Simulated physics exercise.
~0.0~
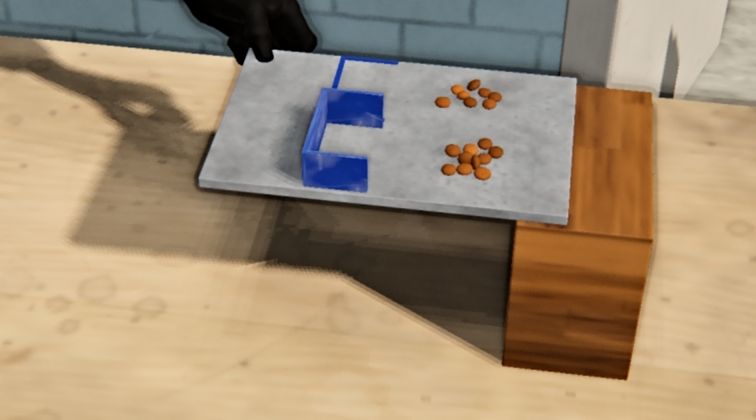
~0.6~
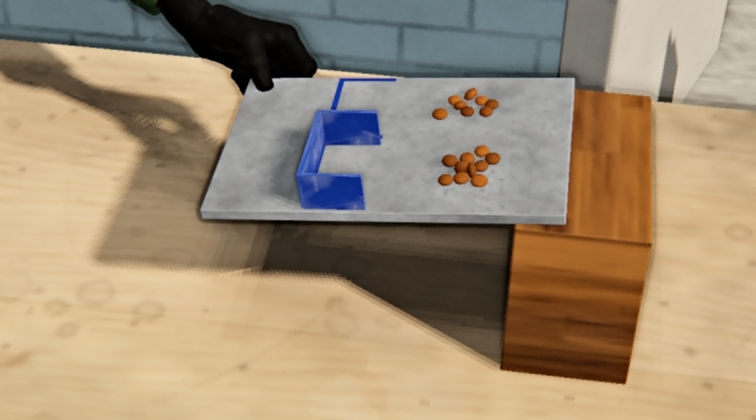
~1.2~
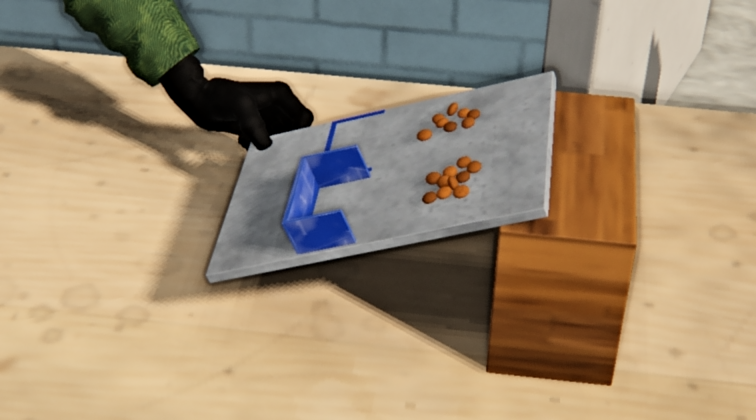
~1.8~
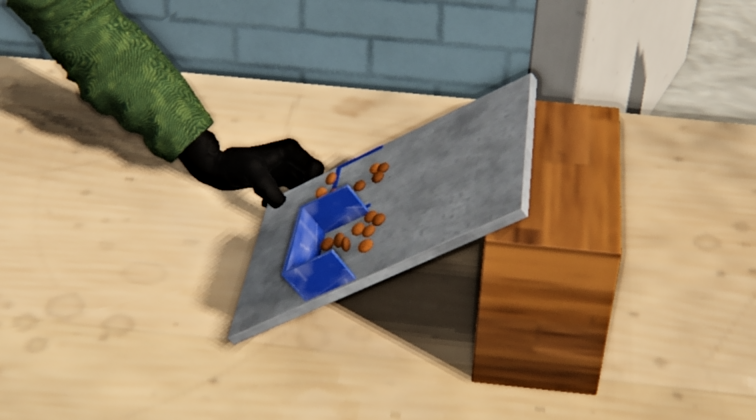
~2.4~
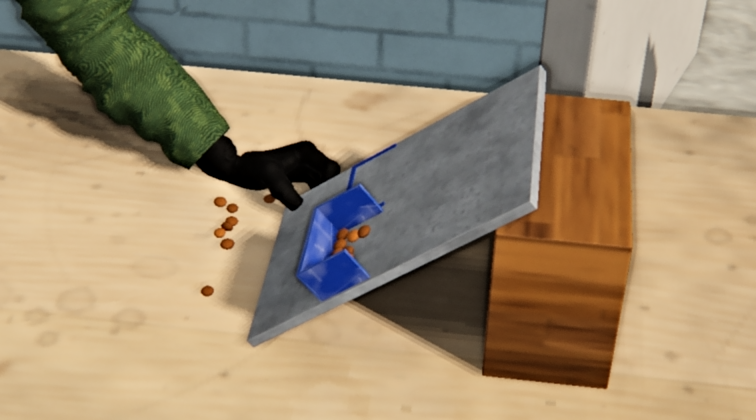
A grey board lies level on a pale wooden table before a blue brick wall, seen from above, its right end by a reddish-brown wooden block. Two clusters of small orange-brown pieces rest toward its right side, with a blue bracket-shaped barrier and a thin blue strip to their left. A black-gloved hand, its arm in a green sleeve, lowers the left end, and the board tilts steadily. At first the pieces stay put, then both clusters slide down left. The near one gathers inside the bracket, while the far one passes the strip and scatters onto the table.
